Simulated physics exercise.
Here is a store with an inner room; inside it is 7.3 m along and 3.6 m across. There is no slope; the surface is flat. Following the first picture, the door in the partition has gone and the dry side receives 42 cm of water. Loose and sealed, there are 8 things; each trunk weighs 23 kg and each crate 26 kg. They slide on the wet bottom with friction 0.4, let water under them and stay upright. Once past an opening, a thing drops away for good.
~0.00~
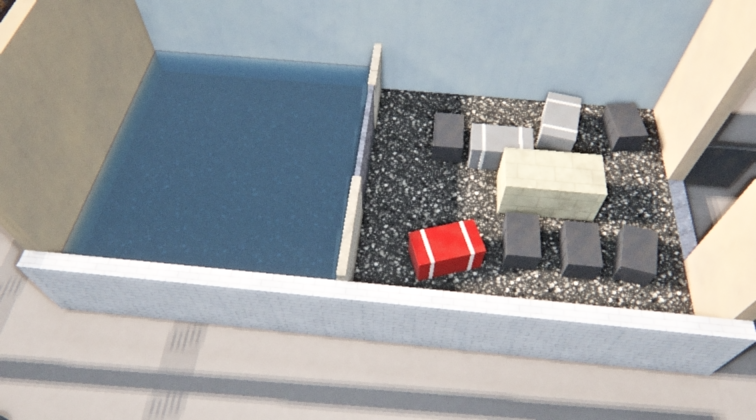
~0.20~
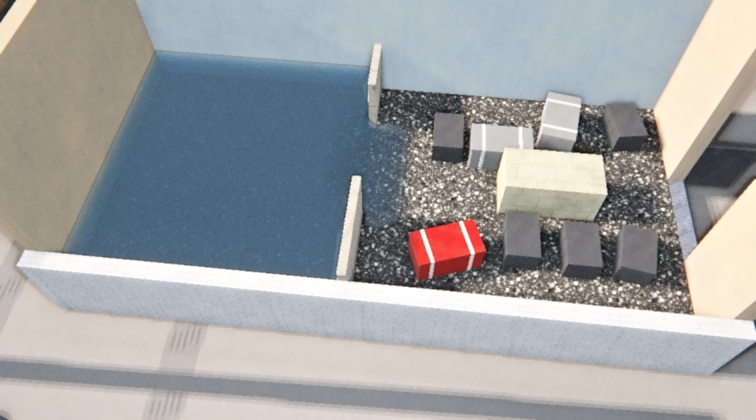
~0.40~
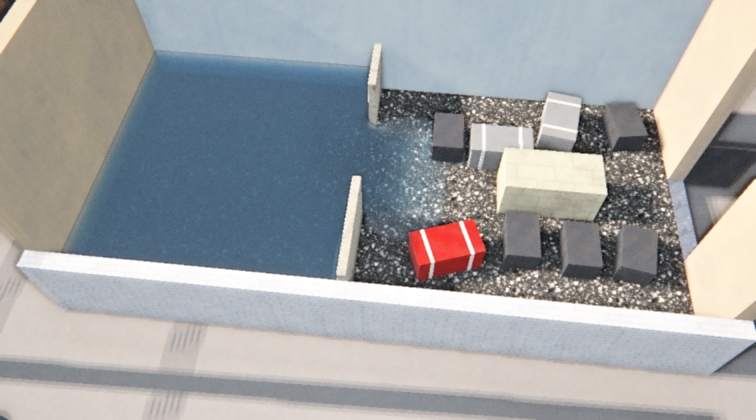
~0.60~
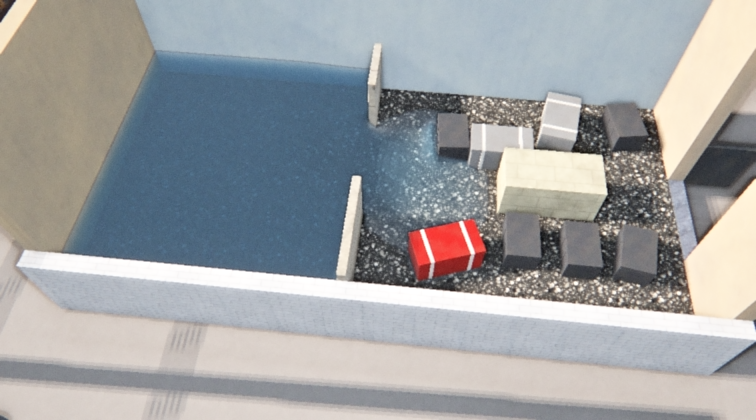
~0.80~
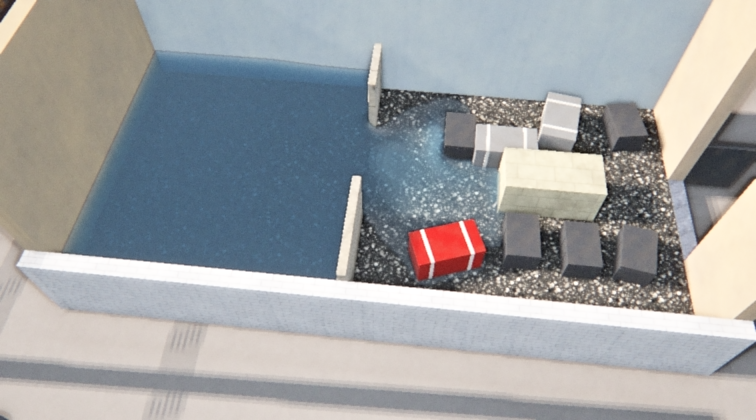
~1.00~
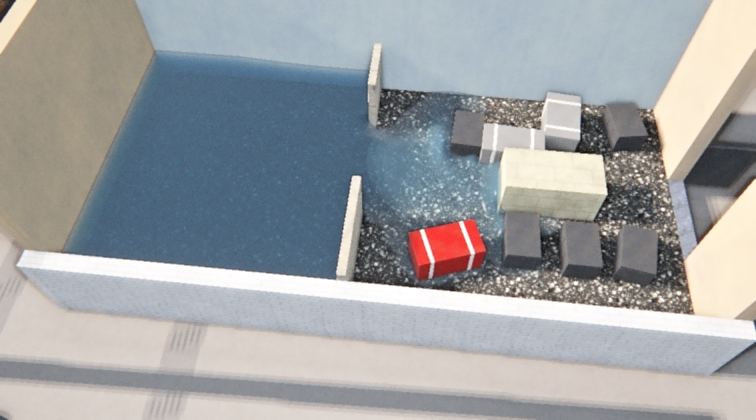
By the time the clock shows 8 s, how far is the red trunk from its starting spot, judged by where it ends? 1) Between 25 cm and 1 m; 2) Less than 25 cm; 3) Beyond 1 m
(1) Between 25 cm and 1 m.
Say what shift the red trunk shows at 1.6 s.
I'd guess some 10 cm by then.
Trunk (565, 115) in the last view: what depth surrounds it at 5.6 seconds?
Roughly 19 cm.
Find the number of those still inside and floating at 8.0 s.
It comes to 6 of them.
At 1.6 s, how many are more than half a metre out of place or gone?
By my reckoning, 2.
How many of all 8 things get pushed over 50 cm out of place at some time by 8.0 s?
My count gives 8.
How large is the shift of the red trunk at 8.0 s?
Distance: Near 50 cm.
After 1.6 s the red trunk is near (446, 250), 0.1 m from its start, aground; 0 of 8 are out; 0 afloat.
After 3.6 s the red trunk is near (391, 269), 0.8 m from its start, aground; 0 of 8 are out; 3 afloat.
After 5.6 s the red trunk is near (414, 216), 0.5 m from its start, afloat; 1 of 8 are out; 6 afloat.
After 8.0 s the red trunk is near (413, 256), 0.5 m from its start, afloat; 2 of 8 are out; 6 afloat.
